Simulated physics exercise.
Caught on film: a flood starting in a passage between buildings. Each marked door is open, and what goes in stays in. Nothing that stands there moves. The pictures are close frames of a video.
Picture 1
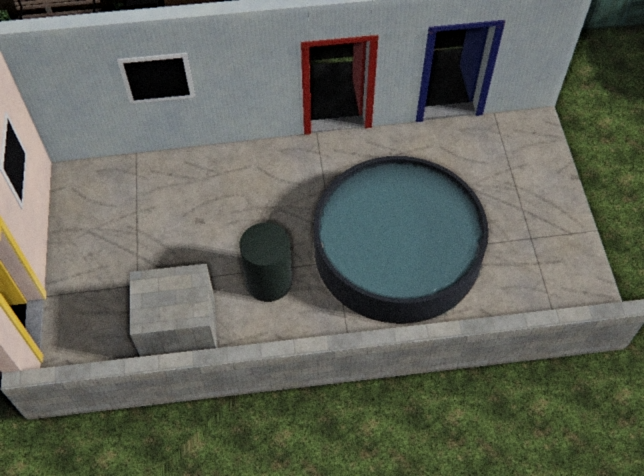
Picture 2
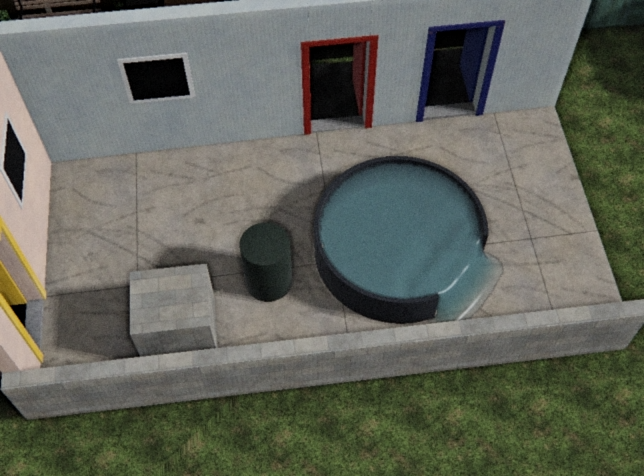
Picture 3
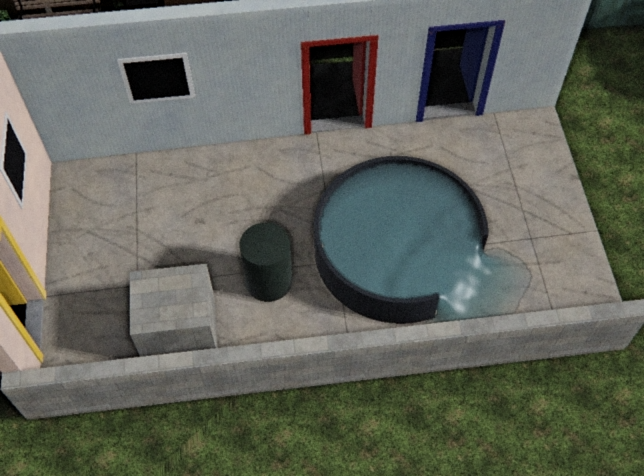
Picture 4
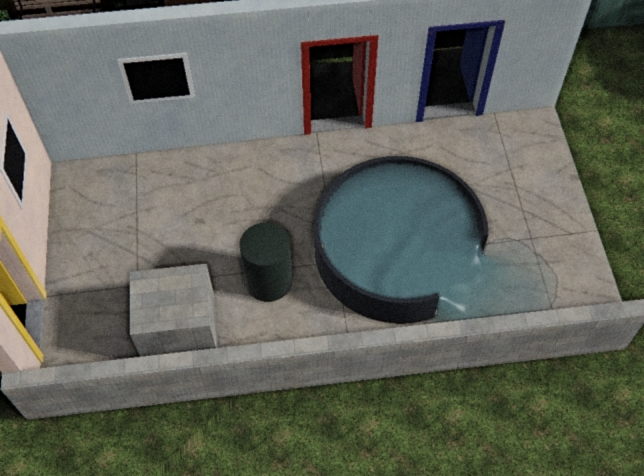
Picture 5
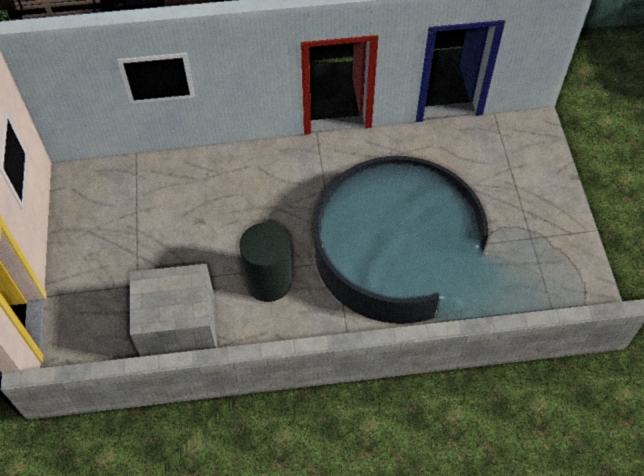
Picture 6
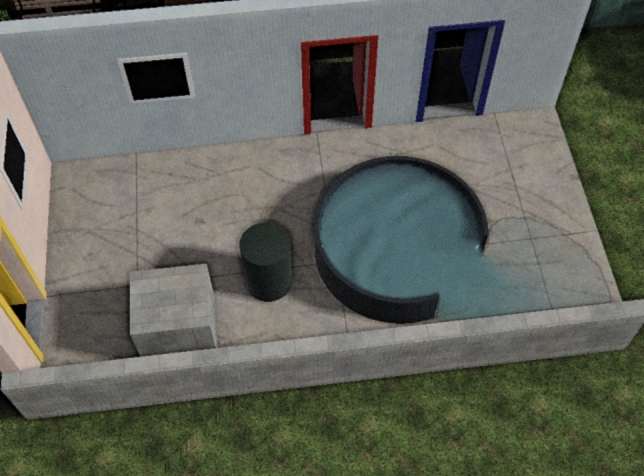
A round tank of water in a walled courtyard broke open at its lower right side, and water poured through the gap, spreading rightward across the paving in a thin, widening sheet.
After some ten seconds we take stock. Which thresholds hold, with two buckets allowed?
One by one: The yellow door admits no more than that; the blue door admits no more than that; the red door admits no more than that.
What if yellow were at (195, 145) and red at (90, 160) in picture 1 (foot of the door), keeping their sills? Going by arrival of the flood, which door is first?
It is the yellow one.
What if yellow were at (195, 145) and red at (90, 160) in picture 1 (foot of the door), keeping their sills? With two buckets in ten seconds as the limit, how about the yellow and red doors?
The yellow one keeps below it; the red one takes less.
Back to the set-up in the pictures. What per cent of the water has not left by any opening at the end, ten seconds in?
Some 42 per cent.
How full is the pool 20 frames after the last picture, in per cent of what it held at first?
Roughly 44 per cent.
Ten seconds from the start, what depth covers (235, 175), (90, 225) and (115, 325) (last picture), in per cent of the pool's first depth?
About 2, 8 and 2 per cent.
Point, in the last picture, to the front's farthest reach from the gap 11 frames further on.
At about (246, 367).
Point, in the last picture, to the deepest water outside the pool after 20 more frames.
Around (472, 339).
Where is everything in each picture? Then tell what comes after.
The first picture shows the round tank at (401, 228) is whole and still.
In the second picture, water pours out at (466, 285) and has run to a hidden place.
In the third picture, the front is at (525, 272), out from the gap at (466, 286).
In the fourth picture, the front is at (545, 270), out from the gap at (466, 286).
In the fifth picture, water pours out at (465, 287) and has run to (579, 299).
In the sixth picture, water pours out at (466, 286) and has run to a hidden place.
A moment on, water covers 15 % of the floor; the yellow door not reached, the blue door not reached, the red door not reached.
Next, water covers 20 % of the floor; the yellow door not reached, the blue door not reached, the red door not reached.
Then, water covers 30 % of the floor; the yellow door not reached, the blue door not reached, the red door not reached.
Later, water covers 35 % of the floor; the yellow door wet at the sill, nothing in, the blue door not reached, the red door not reached.
In the end, water covers 55 % of the floor; the yellow door under two buckets in, the blue door wet at the sill, nothing in, the red door not reached.
